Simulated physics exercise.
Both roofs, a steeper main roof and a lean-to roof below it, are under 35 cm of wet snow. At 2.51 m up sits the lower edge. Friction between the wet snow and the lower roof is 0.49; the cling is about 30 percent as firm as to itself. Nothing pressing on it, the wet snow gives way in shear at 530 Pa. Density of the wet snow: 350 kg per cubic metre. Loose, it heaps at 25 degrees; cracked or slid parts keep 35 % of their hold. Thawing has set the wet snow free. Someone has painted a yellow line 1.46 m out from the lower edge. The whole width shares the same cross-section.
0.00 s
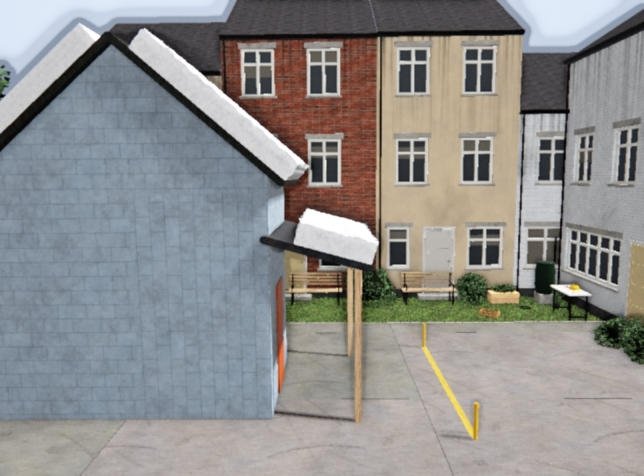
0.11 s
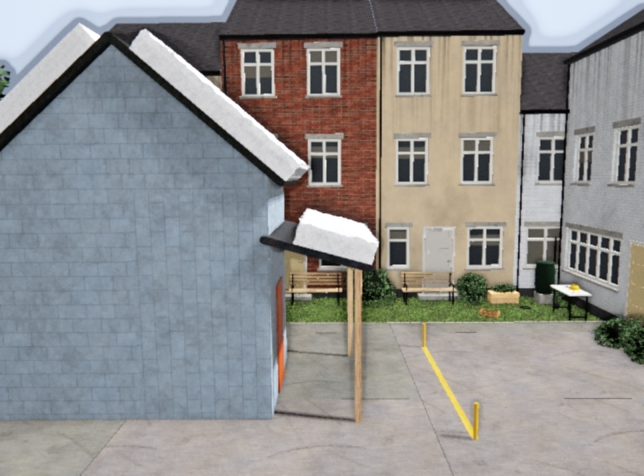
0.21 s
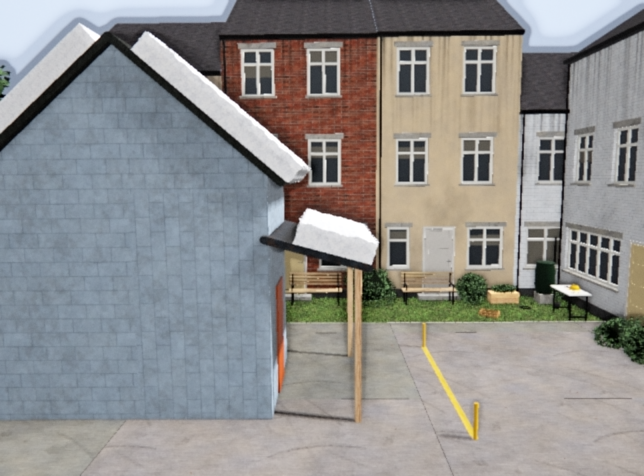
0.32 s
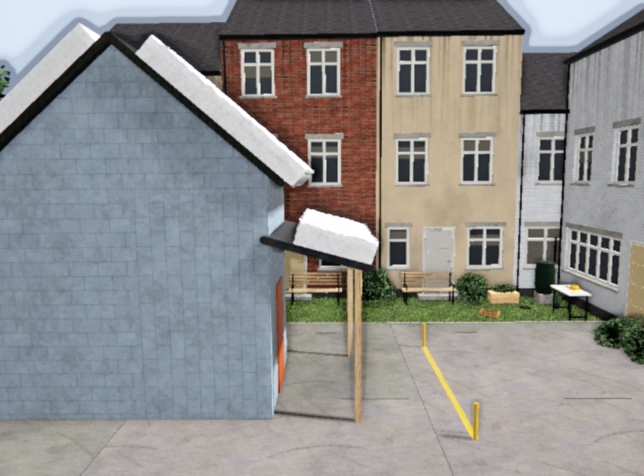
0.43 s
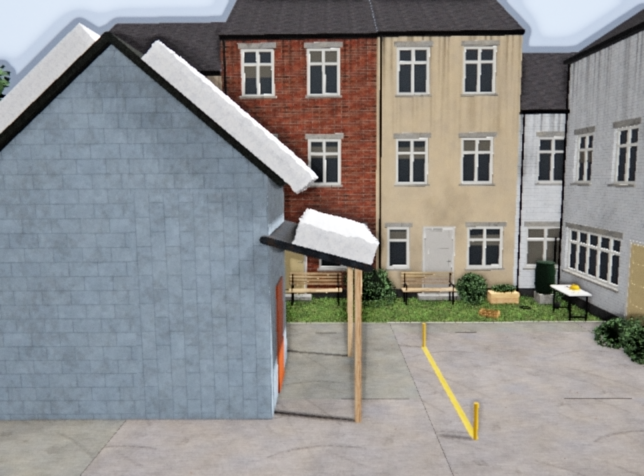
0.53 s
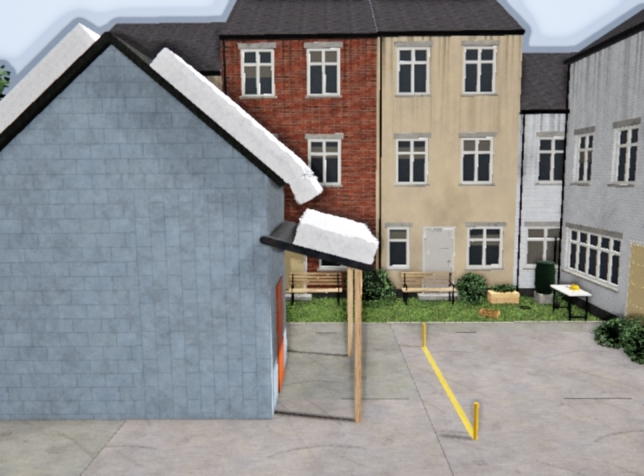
A blue-grey block building with a dark-edged pitched roof stands at the left of a paved yard, seen from a fixed, slightly raised view. Thick white snow covers its roof and the small lean-to on wooden posts, with a yellow line to the right and red-brick, tan and grey houses behind. The main roof's right-hand snow slides slowly down the slope, baring dark roof near the peak and poking past the lower edge, where it bends and begins cracking.
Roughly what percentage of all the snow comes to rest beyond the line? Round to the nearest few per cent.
Roughly 49 %.
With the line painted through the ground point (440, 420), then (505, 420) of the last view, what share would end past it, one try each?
I'd say near 60 percent the first time, near 35 percent the second.
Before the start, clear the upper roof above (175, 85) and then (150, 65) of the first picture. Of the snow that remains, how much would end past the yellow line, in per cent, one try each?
It would be 35 percent the first time and 45 percent the second.
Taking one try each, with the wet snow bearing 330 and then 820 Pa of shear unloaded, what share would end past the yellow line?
Respectively, close to 50 % and close to 40 %.
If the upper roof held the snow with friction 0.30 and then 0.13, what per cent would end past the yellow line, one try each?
I'd say 55 %, followed by 60 %.
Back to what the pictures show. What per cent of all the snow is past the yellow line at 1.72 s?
I'd say near 0 in a hundred.
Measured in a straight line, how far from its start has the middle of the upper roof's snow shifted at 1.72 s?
About 3.4 m.
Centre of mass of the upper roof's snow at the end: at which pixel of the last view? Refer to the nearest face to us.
It sits close to (492, 383).
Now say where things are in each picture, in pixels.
The first frame shows front end of the wet snow at (286, 156).
The second frame shows front end of the wet snow at (287, 175), its middle shifted 1.6 cm.
The third frame shows front end of the wet snow at (290, 182), its middle shifted 6.4 cm, 2 % of it past the upper edge, in one piece.
The fourth frame shows front end of the wet snow at (293, 157), its middle shifted 14 cm, 5 % of it past the upper edge, in one piece.
The fifth frame shows front end of the wet snow at (300, 164), its middle shifted 26 cm, 9 % of it past the upper edge, in one piece.
The sixth frame shows front end of the wet snow at (307, 180), its middle shifted 41 cm, 14 % of it past the upper edge, cracking.
By 1.08 s, none is below the lower edge and 0 % is past the line.
By 1.72 s, 29 % is below the lower edge and 0 % is past the line.
By 2.36 s, 73 % is below the lower edge and 40 % is past the line.
By 3.00 s, 75 % is below the lower edge and 49 % is past the line.
By 3.50 s, at the end, 75 % is below the lower edge and 49 % is past the line.
